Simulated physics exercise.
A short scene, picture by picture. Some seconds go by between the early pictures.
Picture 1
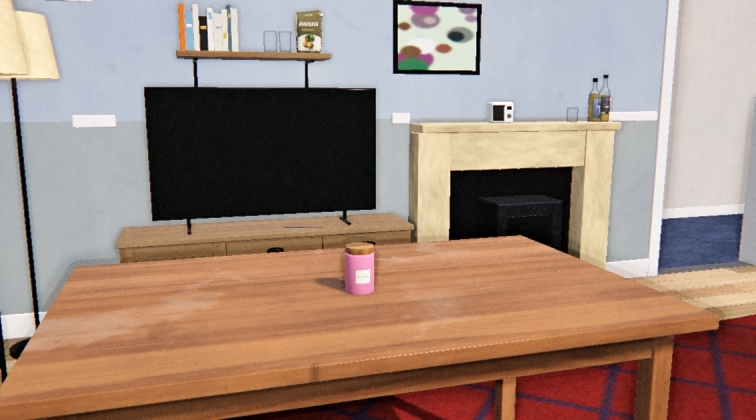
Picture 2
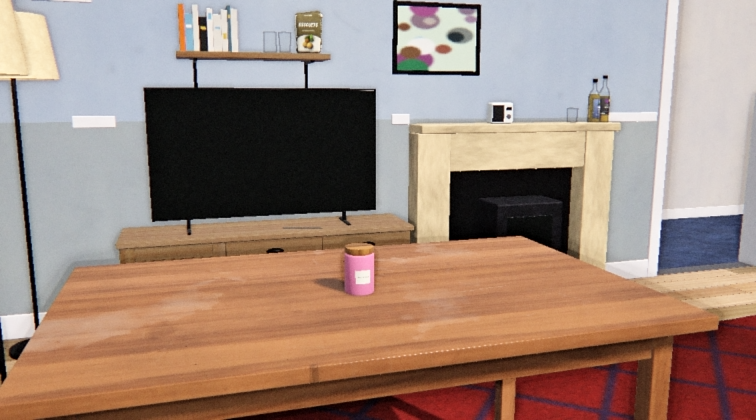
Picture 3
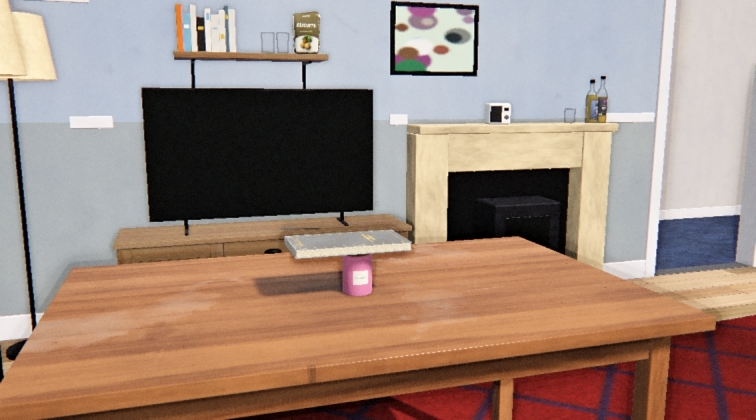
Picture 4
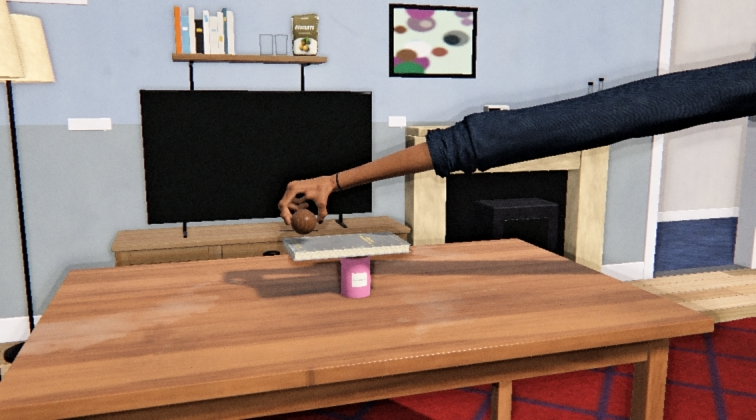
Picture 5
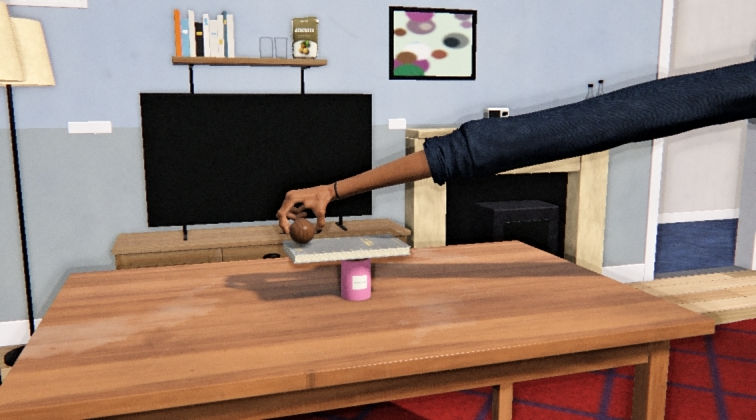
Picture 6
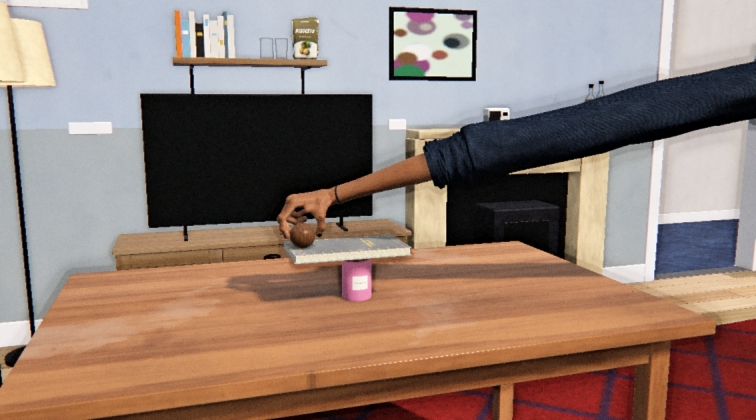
The clip shows a pink jar on a wooden table, then a flat grey slab resting on top of it, before an arm reaches in from the right and lowers a round brown object onto the slab's left side.
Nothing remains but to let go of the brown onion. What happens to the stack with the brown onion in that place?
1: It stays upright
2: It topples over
It topples over (2).
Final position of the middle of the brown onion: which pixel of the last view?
It ends near (282, 293).
Then, 0.50 s past the last view, brown onion now fallen; grey book rocked 44° from its first pose.
Then, 0.60 s past the last view, grey book rocked 58° from its first pose.
Finally, fallen, brown onion; down or leaning hard in the stack, grey book; pink jar still in place. Final places as the last picture's camera would see them, brown onion near (282, 293). The stack comes apart.
